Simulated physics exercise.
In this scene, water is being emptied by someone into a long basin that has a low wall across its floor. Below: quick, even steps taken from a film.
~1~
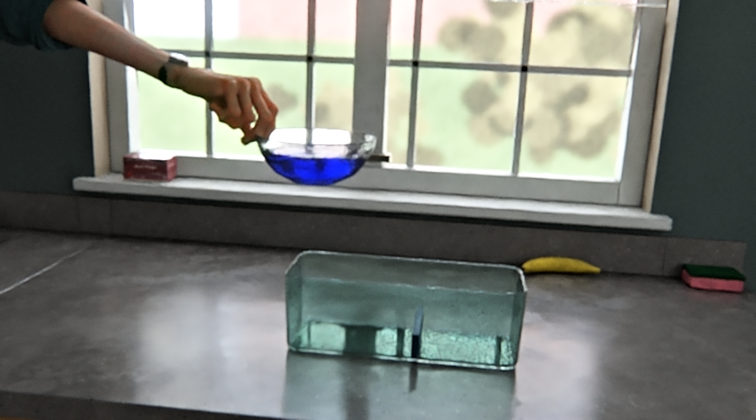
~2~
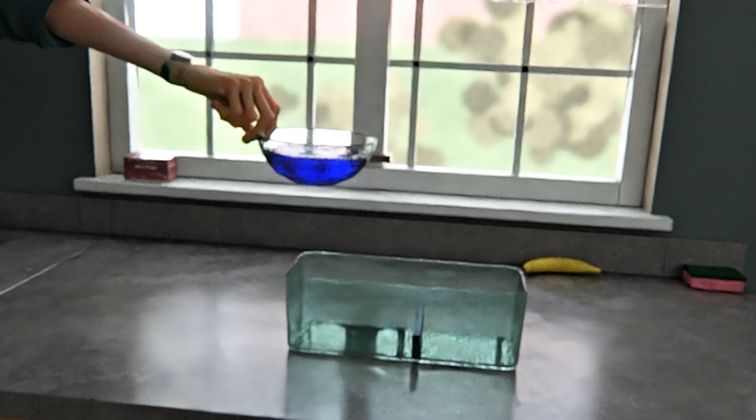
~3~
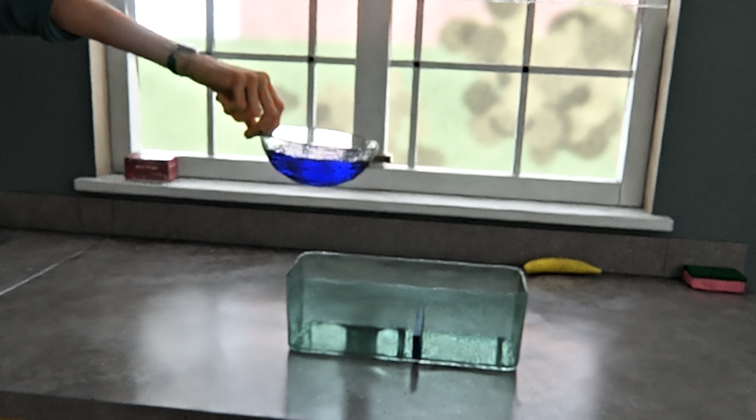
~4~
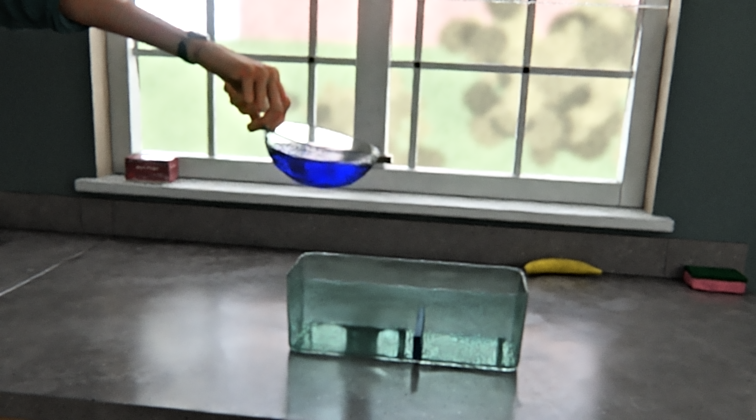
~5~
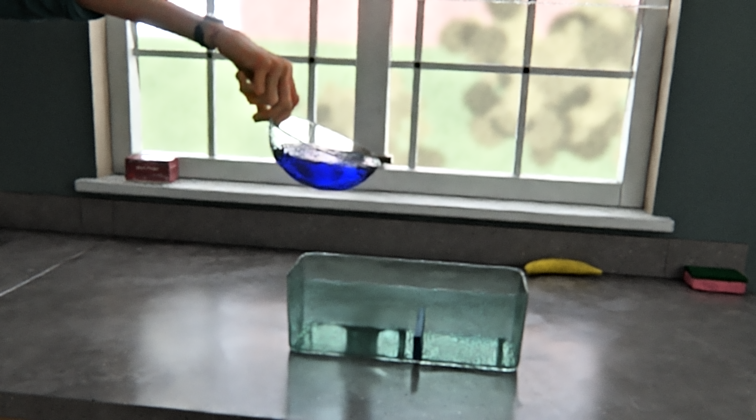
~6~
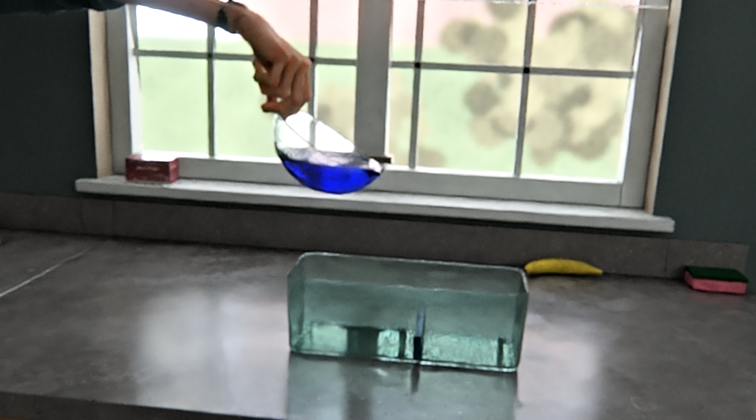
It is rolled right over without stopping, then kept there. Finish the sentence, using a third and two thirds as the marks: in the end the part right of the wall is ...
Less than a third of the whole.
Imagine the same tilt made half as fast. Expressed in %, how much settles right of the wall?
Around 30 percent ends up there.
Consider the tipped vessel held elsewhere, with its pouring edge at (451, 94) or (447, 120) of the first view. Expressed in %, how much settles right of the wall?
Roughly 70 per cent, then roughly 70 per cent.
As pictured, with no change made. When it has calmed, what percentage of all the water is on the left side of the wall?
75 in a hundred.
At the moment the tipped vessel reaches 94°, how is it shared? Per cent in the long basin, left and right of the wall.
Roughly 45 per cent on the left, roughly 15 per cent on the right.
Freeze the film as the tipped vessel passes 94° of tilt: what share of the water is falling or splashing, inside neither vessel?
Share out of both vessels: Approx. 40 %.
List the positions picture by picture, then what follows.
In the first picture, tilt 0°; pouring edge (374, 141); surface from (266, 148) to (369, 154); the long basin's rim runs from (293, 264) to (523, 282); the wall's top is at (418, 320).
In the second picture, tilt 1°; pouring edge (376, 143); surface from (266, 147) to (369, 155).
In the third picture, tilt 6°; pouring edge (377, 147); surface from (268, 145) to (371, 157).
In the fourth picture, tilt 13°; pouring edge (378, 155); surface from (271, 145) to (373, 161).
In the fifth picture, tilt 22°; pouring edge (378, 165); surface from (276, 145) to (377, 163).
In the sixth picture, tilt 33°; pouring edge (377, 177); surface from (281, 149) to (375, 169); 4 per cent is over the edge.
A moment on, the tilt is 94° and 5 per cent is still to pour, 45 is left of the wall and 13 right of it.
Next, the tilt is 111° and 0 per cent is still to pour, 74 is left of the wall and 18 right of it.
Then the tilt is 111° and 0 per cent is still to pour, 73 is left of the wall and 20 right of it.
Later the tilt is 111° and 0 per cent is still to pour, 73 is left of the wall and 21 right of it.
Finally, 73 per cent lies left of the wall, 20 right of it and 7 outside.
